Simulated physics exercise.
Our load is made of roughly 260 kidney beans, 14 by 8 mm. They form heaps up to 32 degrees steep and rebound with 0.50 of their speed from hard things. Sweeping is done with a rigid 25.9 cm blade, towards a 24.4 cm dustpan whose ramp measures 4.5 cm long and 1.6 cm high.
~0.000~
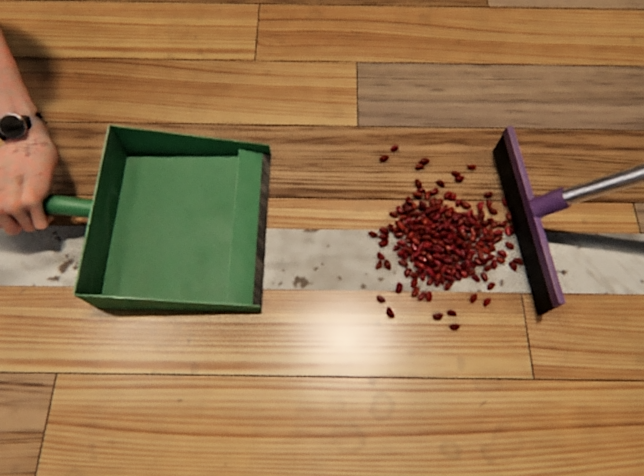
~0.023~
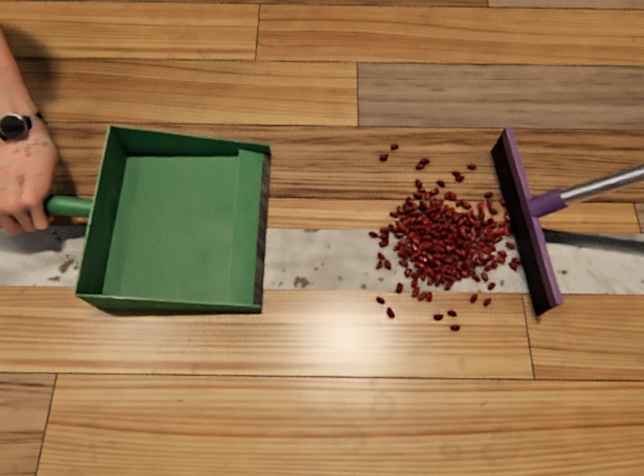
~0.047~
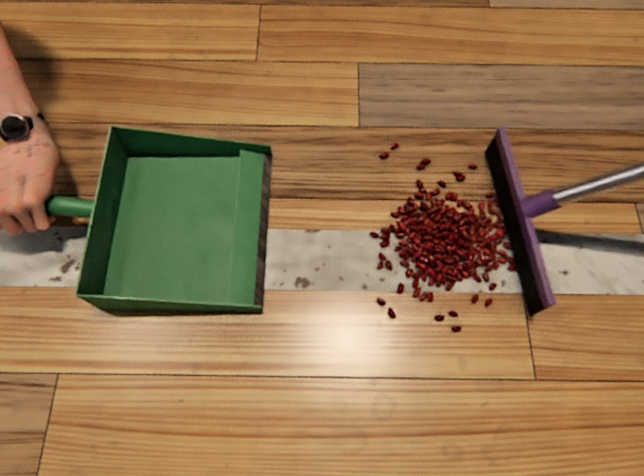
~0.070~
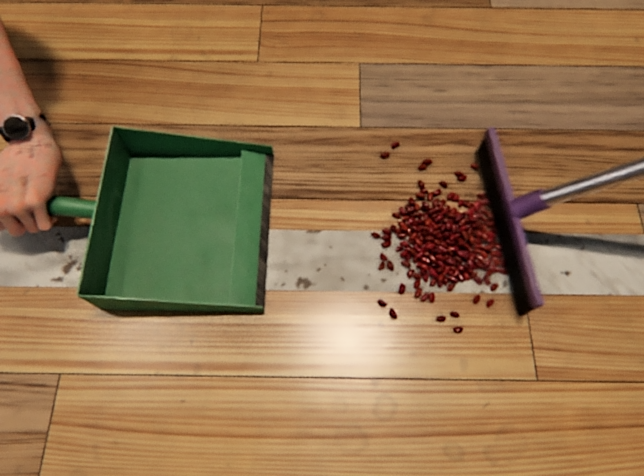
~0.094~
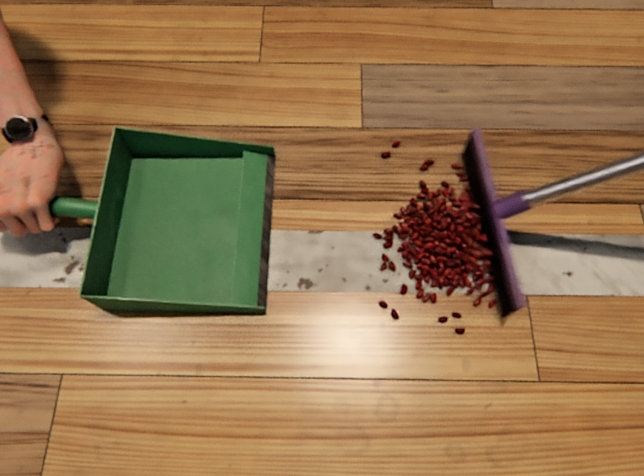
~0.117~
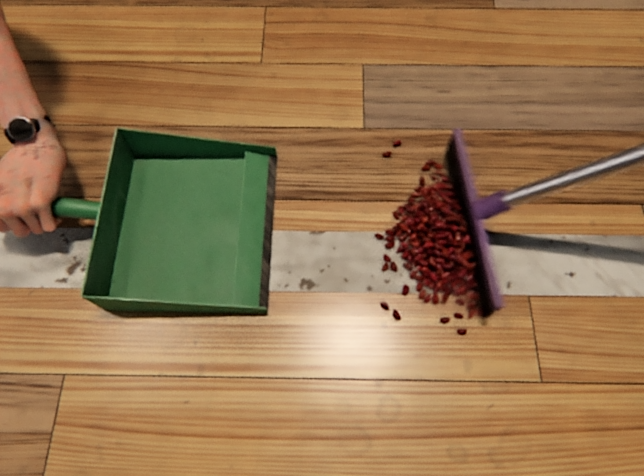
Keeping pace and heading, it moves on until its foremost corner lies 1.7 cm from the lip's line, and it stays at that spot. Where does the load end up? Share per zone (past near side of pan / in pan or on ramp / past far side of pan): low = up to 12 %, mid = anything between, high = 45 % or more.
Past the pan's near side - mid, in the pan or on its ramp - high, past the pan's far side - low.
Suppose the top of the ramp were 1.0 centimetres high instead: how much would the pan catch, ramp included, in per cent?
Estimate with the new ramp: Some 55 in a hundred.
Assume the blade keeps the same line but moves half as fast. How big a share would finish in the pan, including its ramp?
Some 35 %.
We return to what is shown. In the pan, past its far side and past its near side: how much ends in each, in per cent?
Near: 20; pan: 55; far: 5 (percent).
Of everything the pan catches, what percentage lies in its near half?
Roughly 60 percent.
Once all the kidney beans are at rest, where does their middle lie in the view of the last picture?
Centre at rest: Approx. (251, 259) px.
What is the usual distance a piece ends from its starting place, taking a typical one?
I'd say close to 32 cm.
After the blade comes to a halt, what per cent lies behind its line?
Roughly 0 per cent.
Then, at 0.23 s, middle of the blade 13 cm from the lip; 0 % over the lip, far side 0 %, near side 10 %.
Then, at 0.30 s, middle of the blade 6 cm from the lip; 0 % over the lip, far side 5 %, near side 15 %.
After 0.51 s, middle of the blade 3 cm from the lip; 55 % over the lip, far side 5 %, near side 20 %.
At rest (2.1 s), near side 20 %, pan 55 %, far side 5 %, in front of the lip or behind the blade 25 %.
